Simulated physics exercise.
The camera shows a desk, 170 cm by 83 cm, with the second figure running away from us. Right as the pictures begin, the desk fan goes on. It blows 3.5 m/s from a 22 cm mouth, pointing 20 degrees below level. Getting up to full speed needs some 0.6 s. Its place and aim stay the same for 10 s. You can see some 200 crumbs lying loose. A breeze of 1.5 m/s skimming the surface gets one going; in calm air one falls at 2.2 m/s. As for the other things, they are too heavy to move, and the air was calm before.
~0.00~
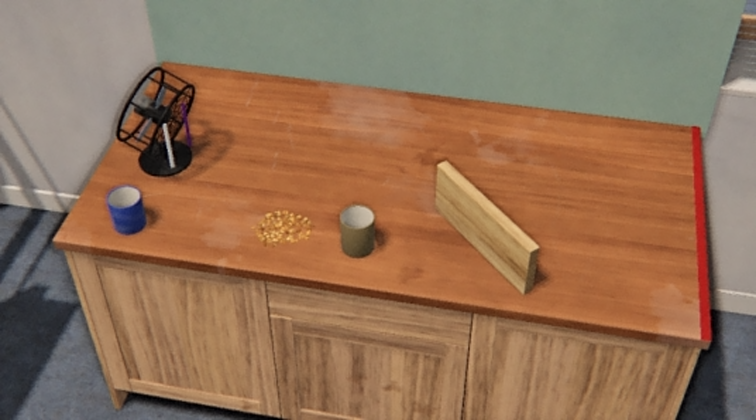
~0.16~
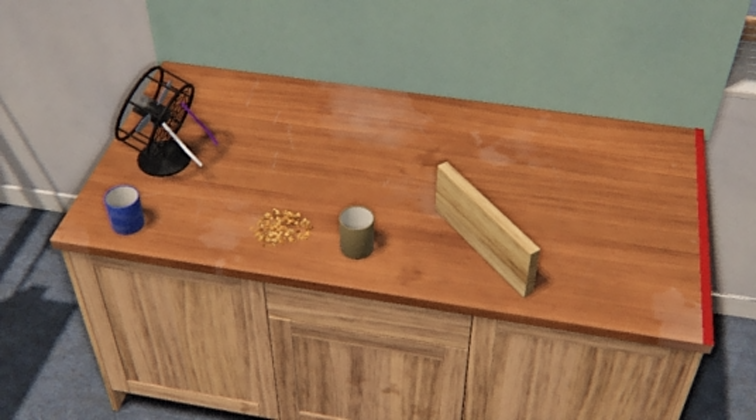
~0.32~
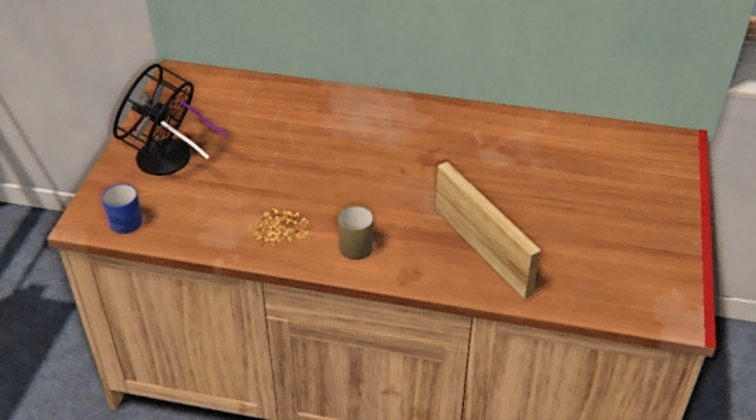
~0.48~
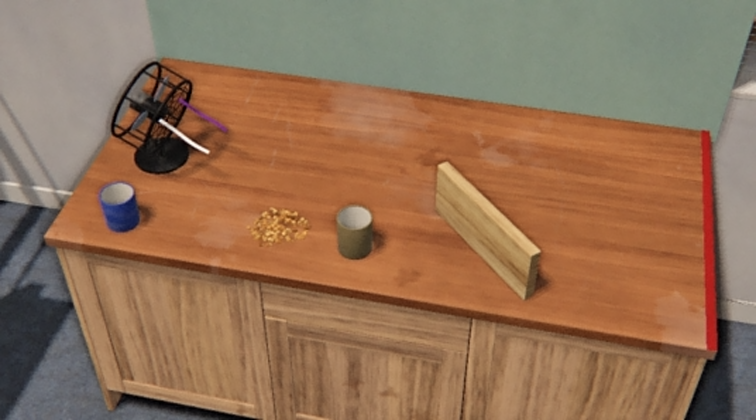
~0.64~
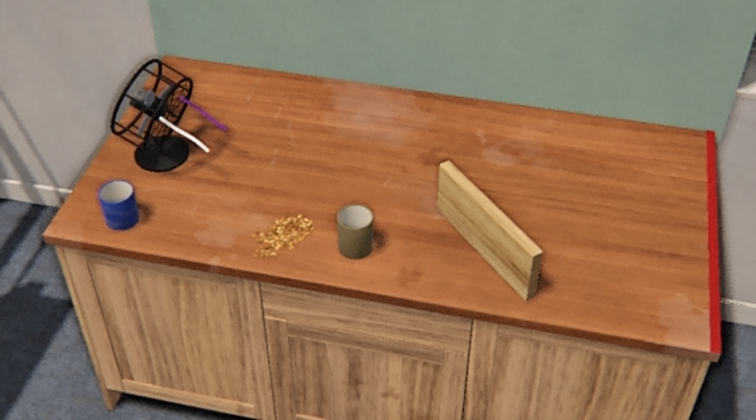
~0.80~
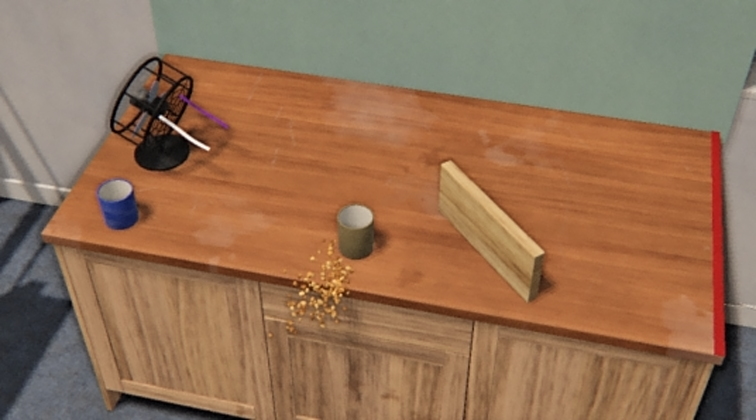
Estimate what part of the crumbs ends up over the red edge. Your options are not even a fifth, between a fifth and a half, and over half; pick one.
Fewer than one in five.
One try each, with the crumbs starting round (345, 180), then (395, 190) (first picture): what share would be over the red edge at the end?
About 90 and 90 in a hundred, in that order.
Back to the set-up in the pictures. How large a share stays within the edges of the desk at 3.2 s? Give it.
About 5 per cent remain.
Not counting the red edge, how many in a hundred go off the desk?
That works out to near 90 per cent.
After 2.0 s the count stands so, 0 % are over the red edge.
After 3.2 s the count stands so, 0 % are over the red edge.
After 5.5 s the count stands so, 0 % are over the red edge.
After 10.0 s, at the end, 0 % are over the red edge.
